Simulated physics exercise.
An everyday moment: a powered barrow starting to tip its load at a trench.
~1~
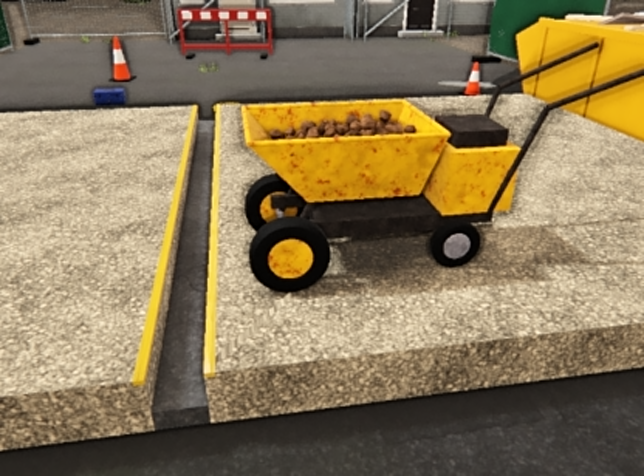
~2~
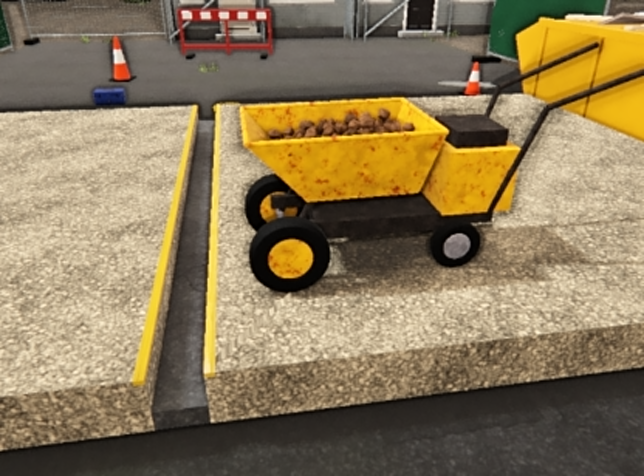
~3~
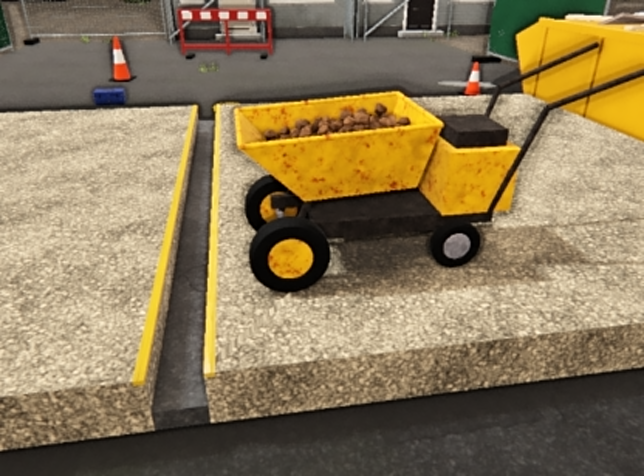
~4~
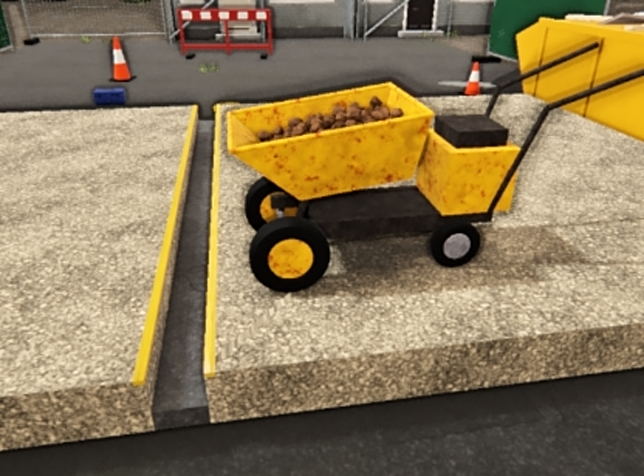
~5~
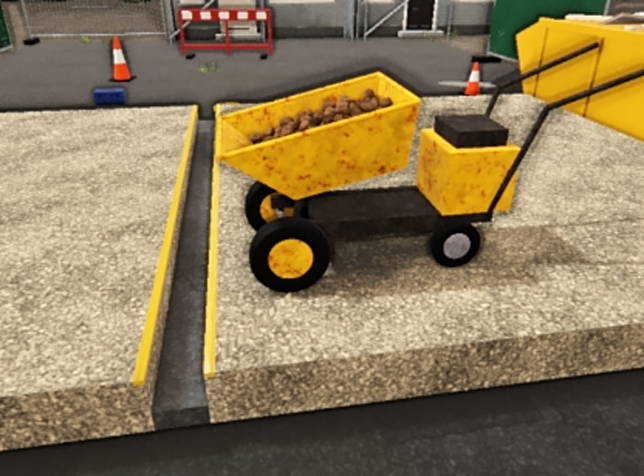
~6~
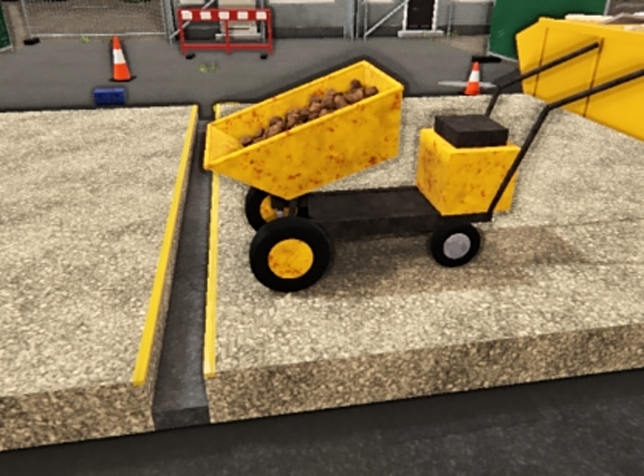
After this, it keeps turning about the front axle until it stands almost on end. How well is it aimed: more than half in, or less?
It catches under half.
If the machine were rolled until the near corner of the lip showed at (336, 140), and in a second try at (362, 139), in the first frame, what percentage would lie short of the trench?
About 30 and 40 per cent.
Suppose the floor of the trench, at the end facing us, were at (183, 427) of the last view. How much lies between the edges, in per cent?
It comes to 20 per cent or so.
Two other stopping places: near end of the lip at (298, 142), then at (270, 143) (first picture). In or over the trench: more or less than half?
At the first place over half, at the second less than half.
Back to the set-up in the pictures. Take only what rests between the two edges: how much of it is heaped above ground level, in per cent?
Some 5 per cent.
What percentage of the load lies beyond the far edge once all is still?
Close to 80 per cent.
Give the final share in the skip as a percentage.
Near 0 %.
Just after the last frame, skip tipped steeply; every one in the skip.
A moment on, skip tipped right over; the larger part in the skip; just a few in or heaped over the trench; about a tenth beyond it; about a tenth falling.
Further on, skip tipped right over; roughly a quarter in the skip; about a tenth in or heaped over the trench; the larger part beyond it; just a few falling.
When it is over, skip tipped right over; just a few in the skip; about a tenth in or heaped over the trench; the larger part beyond it.
